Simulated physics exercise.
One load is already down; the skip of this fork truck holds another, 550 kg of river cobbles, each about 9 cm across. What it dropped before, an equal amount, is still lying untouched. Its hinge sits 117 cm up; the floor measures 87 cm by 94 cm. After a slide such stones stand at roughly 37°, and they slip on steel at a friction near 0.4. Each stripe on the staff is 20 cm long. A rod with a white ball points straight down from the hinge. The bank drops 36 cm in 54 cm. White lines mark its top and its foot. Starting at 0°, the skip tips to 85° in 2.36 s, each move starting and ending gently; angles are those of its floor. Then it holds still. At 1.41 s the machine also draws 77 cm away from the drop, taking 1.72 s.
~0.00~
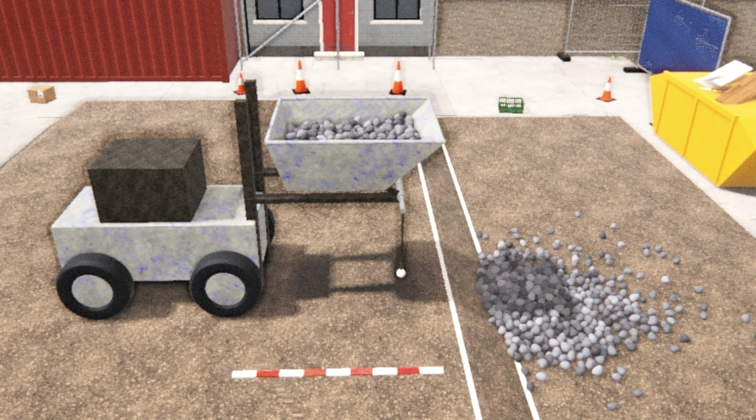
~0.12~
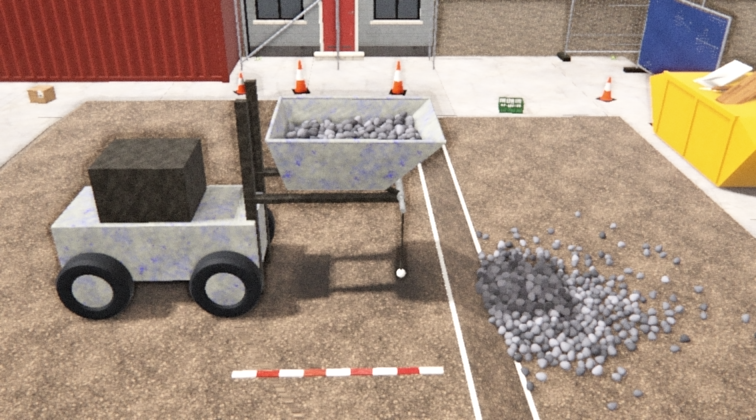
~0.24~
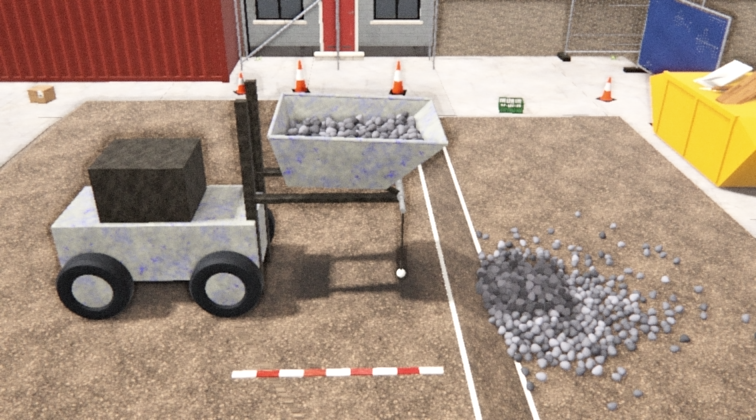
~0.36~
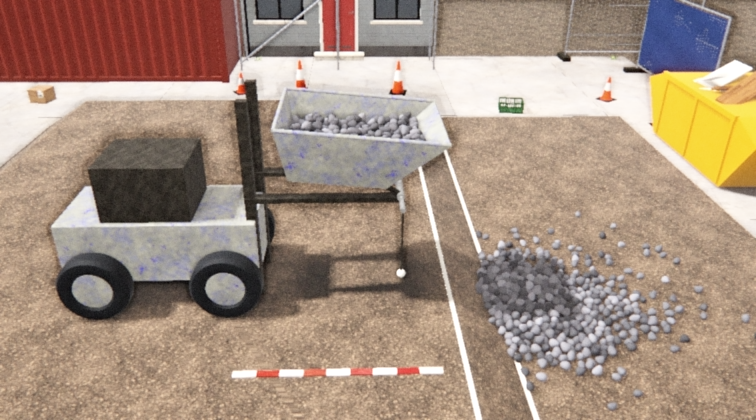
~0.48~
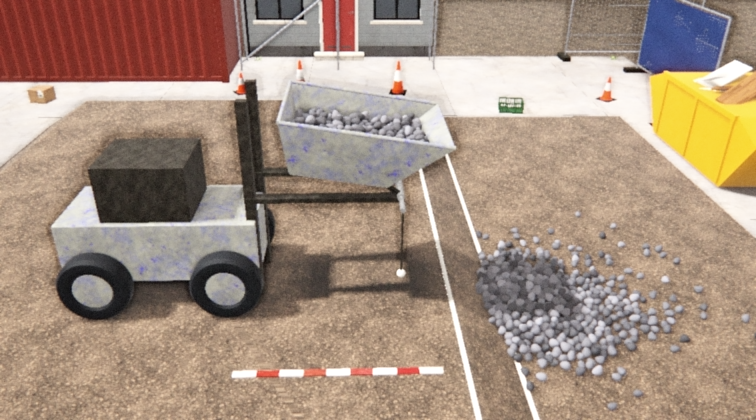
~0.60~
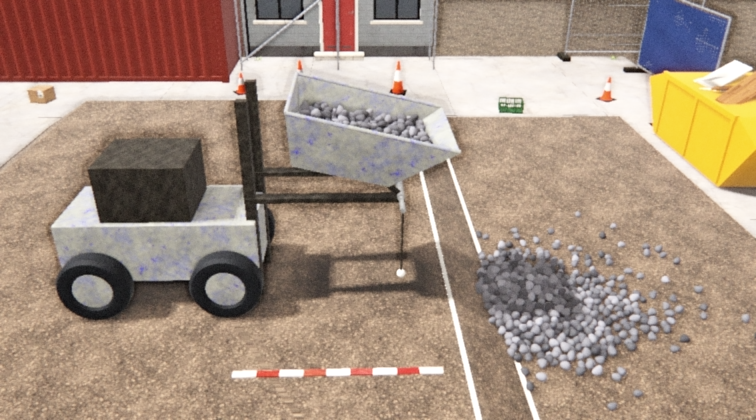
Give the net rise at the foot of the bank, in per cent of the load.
About 60 per cent.
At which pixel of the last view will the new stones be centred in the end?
Their middle is at about (504, 292).
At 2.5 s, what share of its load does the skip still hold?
Roughly 0 per cent is still inside.
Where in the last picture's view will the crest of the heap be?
Near (445, 274).
After 1.8 s the floor is at 72°; in per cent of one load, 92 in the skip, 14 on the top or the slope, 93 at the foot of the bank; the foremost stones are at (699, 289).
After 2.5 s the floor is at 85°; in per cent of one load, 2 in the skip, 54 on the top or the slope, 142 at the foot of the bank; the foremost stones are at (699, 289).
After 3.6 s the floor is at 85°; in per cent of one load, 0 in the skip, 46 on the top or the slope, 153 at the foot of the bank; the foremost stones are at (699, 289).
After 6.2 s the floor is at 85°; in per cent of one load, 0 in the skip, 46 on the top or the slope, 153 at the foot of the bank; the foremost stones are at (699, 289). Net gain at the foot of the bank, 60.
